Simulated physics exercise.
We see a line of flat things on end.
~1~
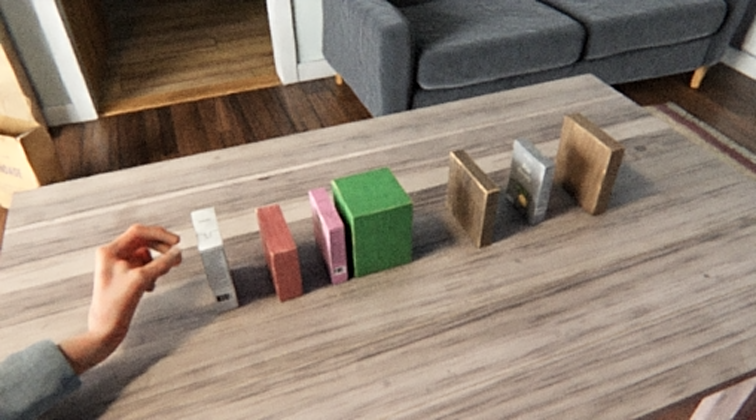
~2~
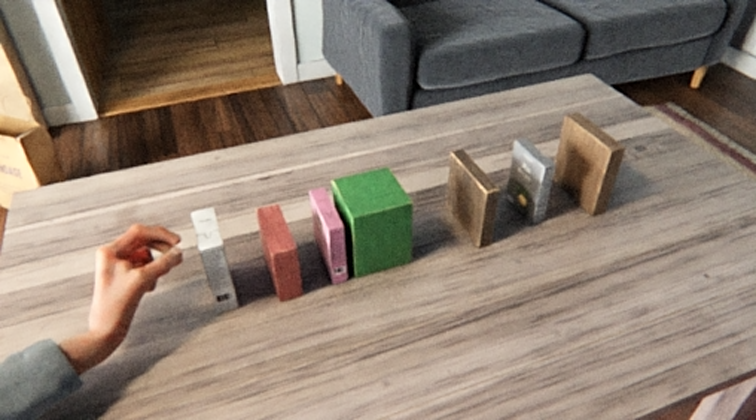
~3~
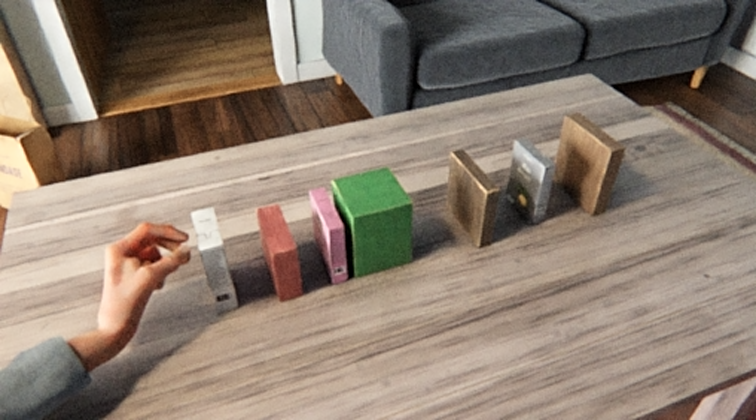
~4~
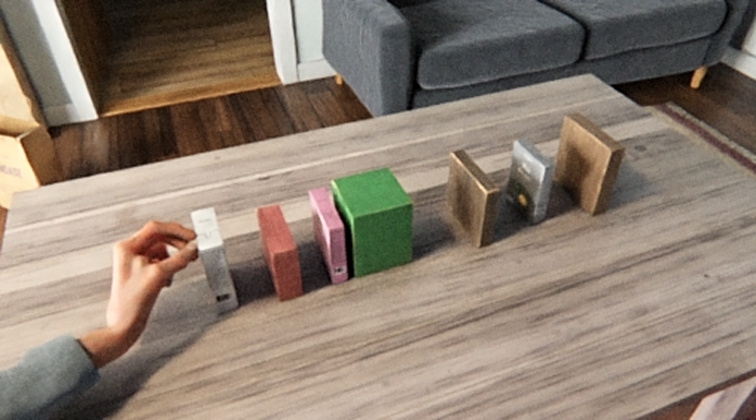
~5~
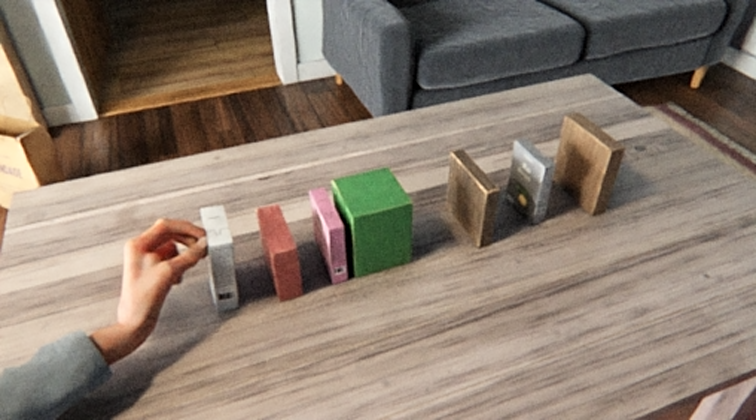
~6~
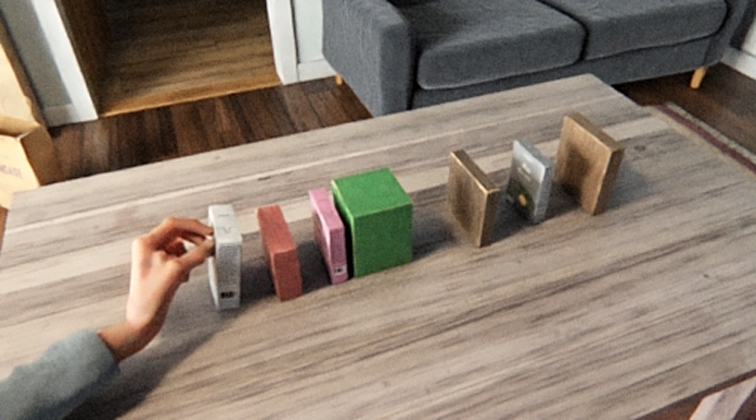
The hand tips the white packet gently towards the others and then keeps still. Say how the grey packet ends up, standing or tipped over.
The grey packet stays upright.
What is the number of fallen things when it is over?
1 of them.
Then, 0.50 s past the last view, white packet 32° over.
Then, 1.70 s past the last view, white packet 89° over.
Then, 2.40 s past the last view, white packet 90° over.
Finally, all 5 still in place. Final places as the last picture's camera would see them, grey packet near (529, 182).
